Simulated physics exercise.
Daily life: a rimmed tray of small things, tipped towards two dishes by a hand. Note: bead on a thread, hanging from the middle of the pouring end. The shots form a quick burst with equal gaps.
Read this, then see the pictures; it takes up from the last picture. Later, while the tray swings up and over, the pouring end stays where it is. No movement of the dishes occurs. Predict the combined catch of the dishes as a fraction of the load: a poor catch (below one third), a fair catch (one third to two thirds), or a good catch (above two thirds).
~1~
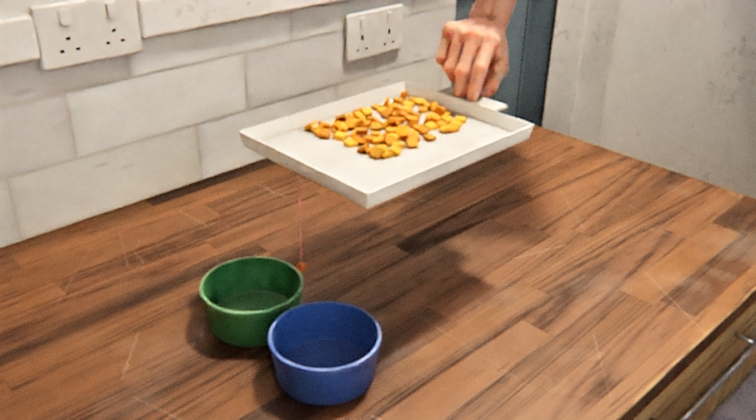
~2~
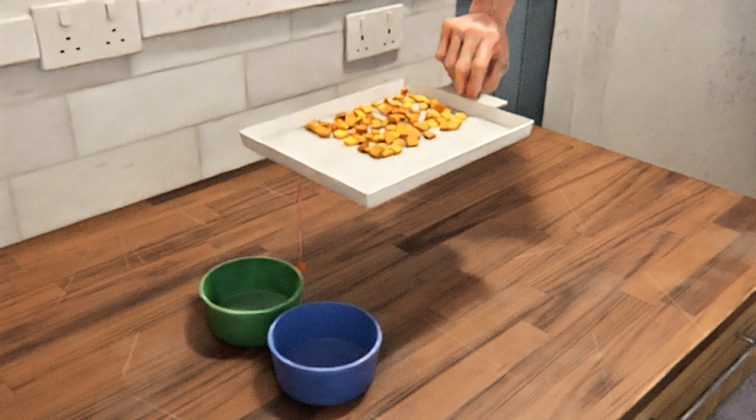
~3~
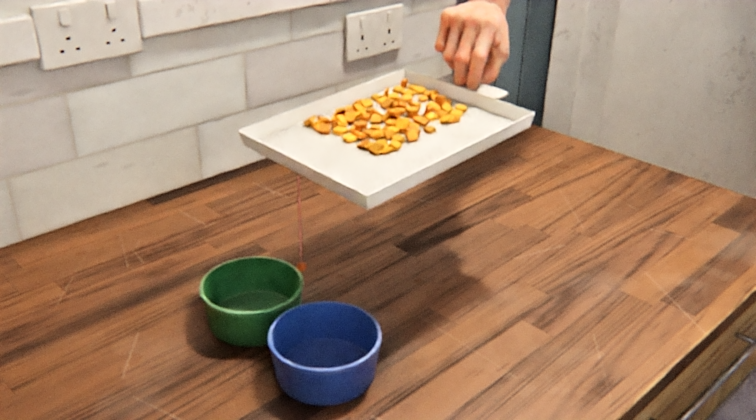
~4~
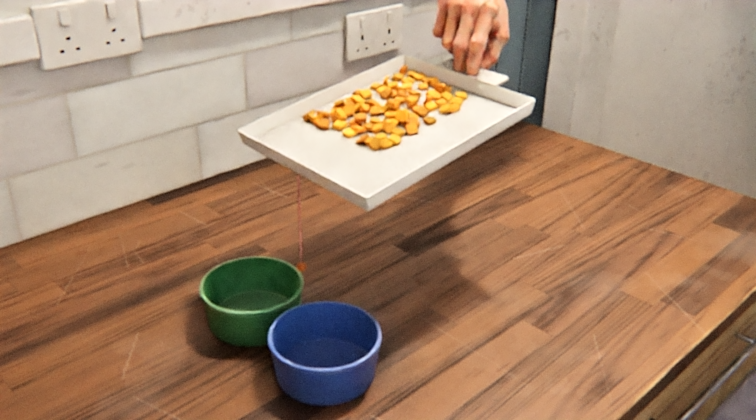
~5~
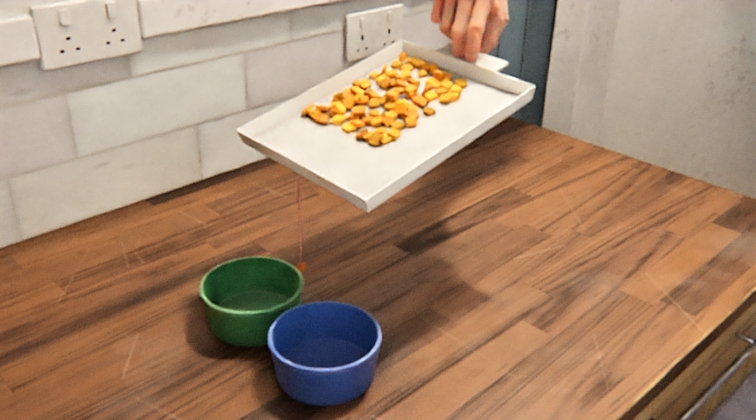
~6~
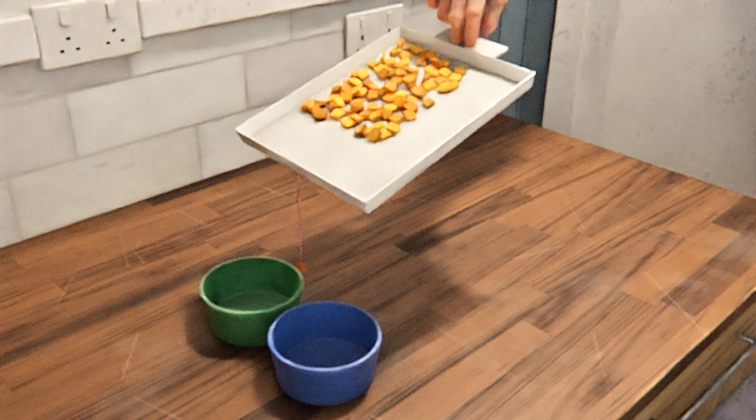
A good catch.
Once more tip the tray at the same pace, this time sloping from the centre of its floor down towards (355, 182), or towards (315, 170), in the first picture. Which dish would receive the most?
So, first the one on the right side, and second the one on the left side.
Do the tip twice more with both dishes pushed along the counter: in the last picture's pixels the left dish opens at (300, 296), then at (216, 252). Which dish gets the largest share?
One: The dish on the left. Two: Right.
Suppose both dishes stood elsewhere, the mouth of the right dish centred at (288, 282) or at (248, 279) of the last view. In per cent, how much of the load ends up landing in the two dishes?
Trial 1 around 30 percent, trial 2 around 30 percent.
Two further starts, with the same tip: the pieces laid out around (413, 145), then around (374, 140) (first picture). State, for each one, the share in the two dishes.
First try 90 %, second try 80 %.
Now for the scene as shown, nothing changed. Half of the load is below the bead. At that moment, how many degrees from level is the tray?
At some 110 degrees.
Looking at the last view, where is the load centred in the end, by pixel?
Near (297, 349).
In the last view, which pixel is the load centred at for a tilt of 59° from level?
The load is centred about (314, 160).
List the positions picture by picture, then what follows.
Corners of the pouring end (243, 131) and (368, 191), level; middle of the load (386, 125), small crackers; left dish (211, 318); right dish (282, 374); bead on its thread (302, 267), in the first picture.
Corners of the pouring end (243, 131) and (368, 192), level; middle of the load (386, 123), in the second picture.
Corners of the pouring end (242, 131) and (367, 193), tipped barely, lowest at the right corner; middle of the load (386, 117), in the third picture.
Corners of the pouring end (241, 130) and (367, 195), tipped a little, lowest at the right corner; middle of the load (386, 109), in the fourth picture.
Corners of the pouring end (240, 129) and (366, 197), tipped a little, lowest at the right corner; middle of the load (385, 100), in the fifth picture.
Corners of the pouring end (239, 129) and (365, 199), tipped clearly, lowest at the right corner; middle of the load (383, 92); left dish (211, 318); right dish (282, 374), in the sixth picture.
Just after the last frame, tray tipped steeply; almost all on the tray; just a few in the air.
A moment on, tray tipped right over; the larger part on the tray; about a tenth in the right dish; about a tenth in the left dish; just a few outside both; just a few in the air.
Further on, tray tipped past a quarter turn; roughly half in the right dish; roughly a third in the left dish; about a tenth outside both.
When it is over, tray tipped past a quarter turn; roughly half in the right dish; roughly a third in the left dish; about a tenth outside both.
